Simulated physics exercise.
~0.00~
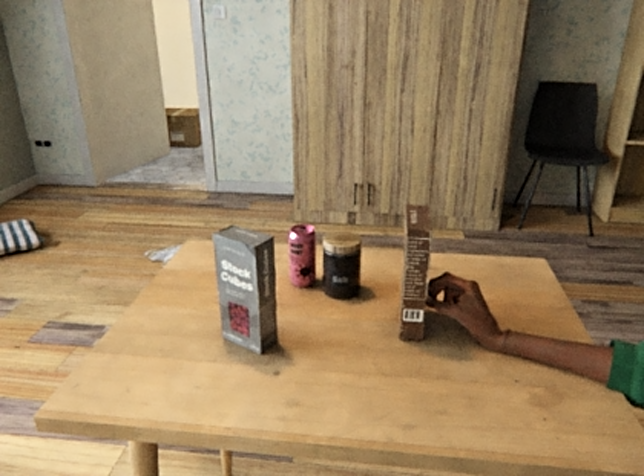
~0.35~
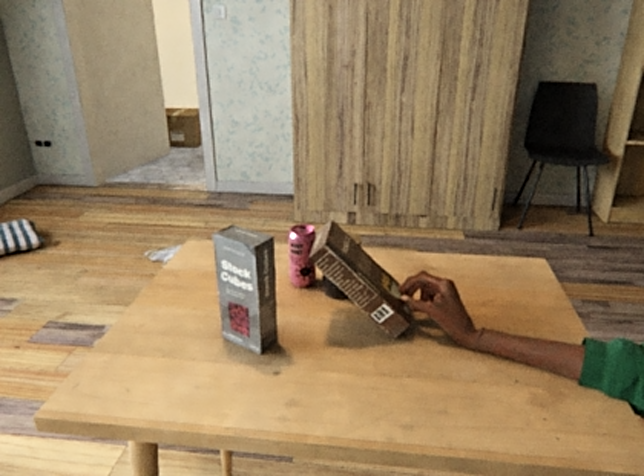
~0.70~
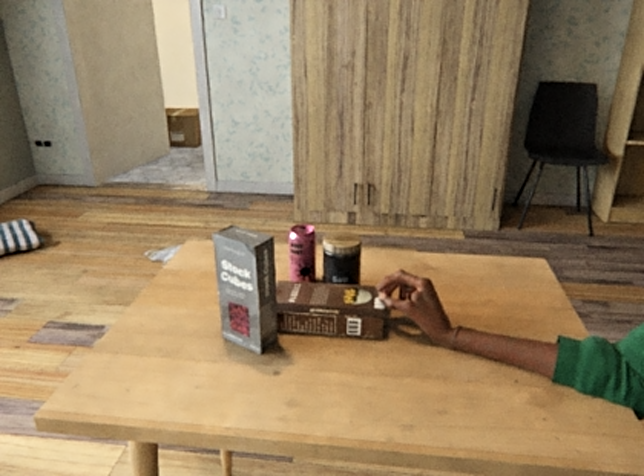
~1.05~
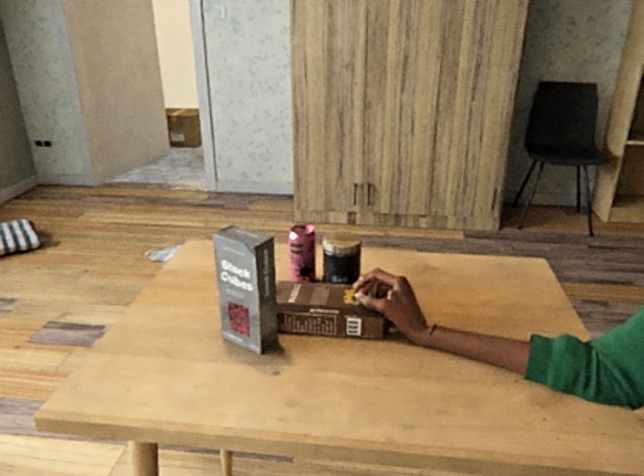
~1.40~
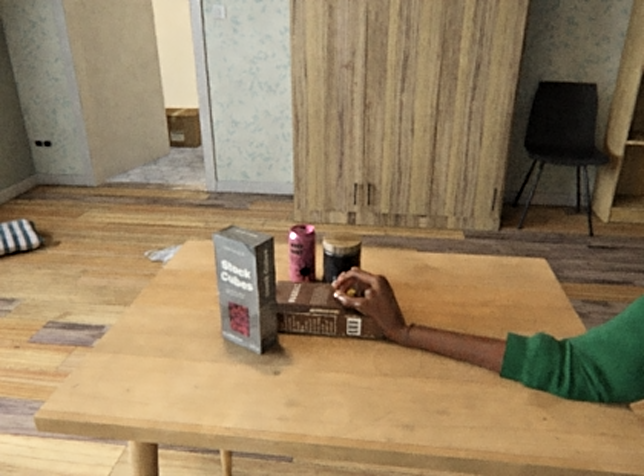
In a room with a wooden floor, a pale wooden table is seen from the front and slightly above, with a wardrobe and a dark chair behind it. A grey packet stands left of centre, a pink can and a black jar sit further back, and a tall brown packet stands to the right. A hand in a green sleeve, reaching in from the right, pushes the brown packet, which tips to the left. It lands on its side in front of the can and jar, which stay upright like the grey packet. The hand slides a little further left over the fallen packet, which lies still.
